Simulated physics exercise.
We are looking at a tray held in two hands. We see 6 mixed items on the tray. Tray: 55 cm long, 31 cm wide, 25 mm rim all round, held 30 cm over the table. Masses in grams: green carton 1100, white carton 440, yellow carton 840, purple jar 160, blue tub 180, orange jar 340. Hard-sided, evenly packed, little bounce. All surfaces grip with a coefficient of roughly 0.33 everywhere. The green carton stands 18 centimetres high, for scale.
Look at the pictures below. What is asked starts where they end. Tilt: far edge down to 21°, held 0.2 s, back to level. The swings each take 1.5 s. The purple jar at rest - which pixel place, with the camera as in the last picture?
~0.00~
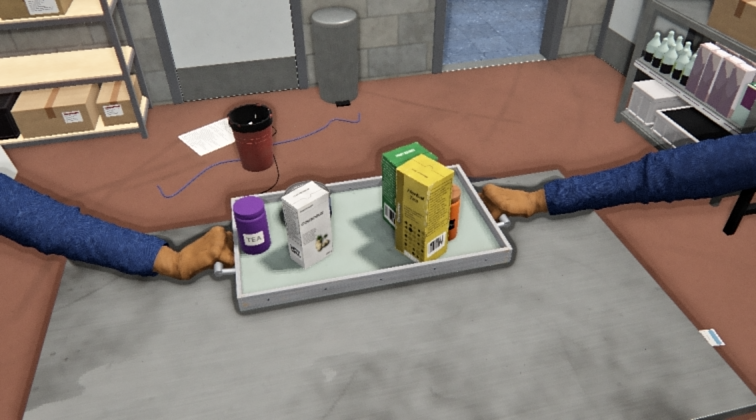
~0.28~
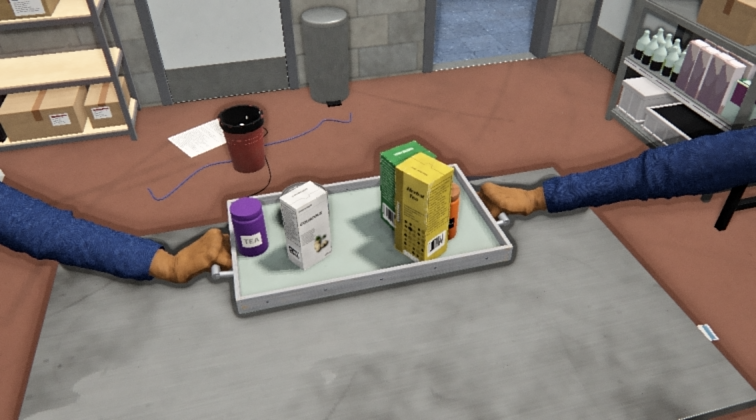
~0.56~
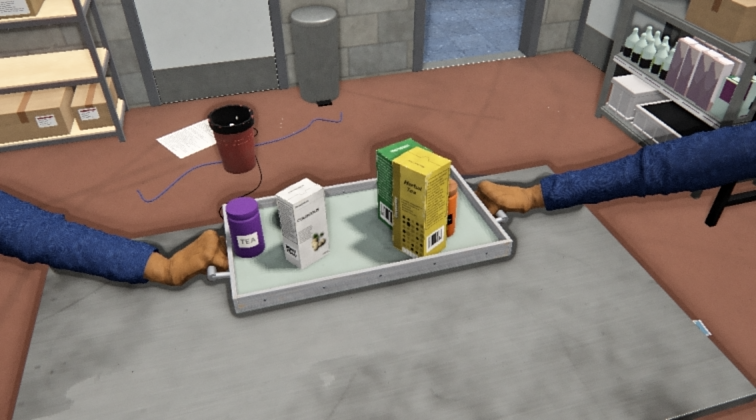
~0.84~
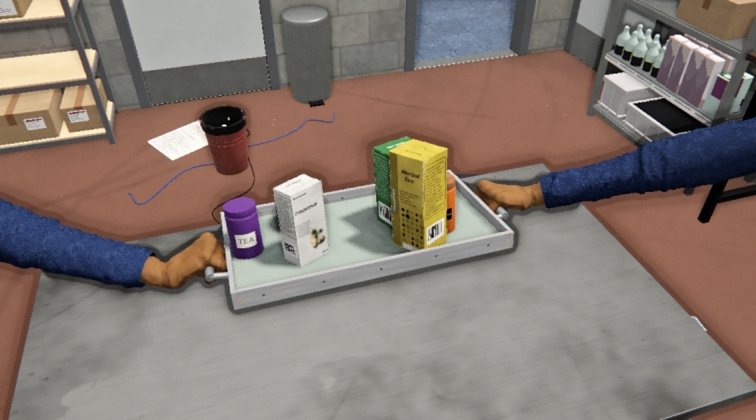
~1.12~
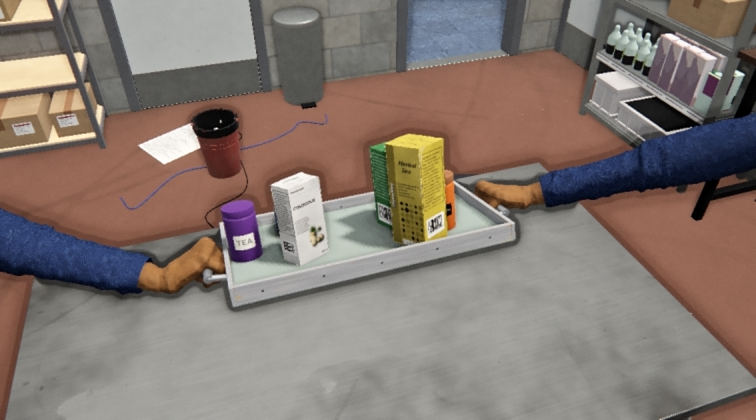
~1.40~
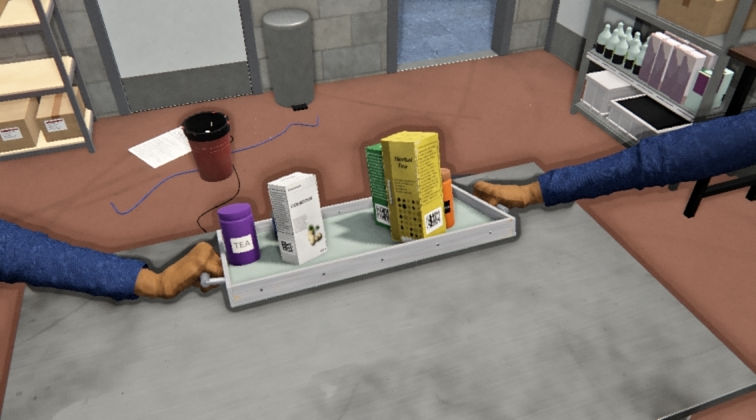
The purple jar ends at about (232, 205).
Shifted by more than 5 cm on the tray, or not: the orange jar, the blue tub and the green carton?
First, the orange jar is moved away; second, the blue tub stays in its position; third, the green carton is moved away.
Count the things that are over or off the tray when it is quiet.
That comes to 0.
Around 1.70 s, tray at 21°, far edge down; purple jar shifted 4 cm near (238, 229); white carton shifted 6 cm; yellow carton shifted 6 cm.
Around 2.00 s, tray at 20°, far edge down; purple jar shifted 11 cm near (235, 218); orange jar shifted 13 cm; yellow carton shifted 12 cm.
Finally (3.8 s), not toppled but over 5 cm from the start, green carton, white carton, yellow carton, purple jar and orange jar; the last one still in place (within 5 cm). In the last view, purple jar near (232, 205).
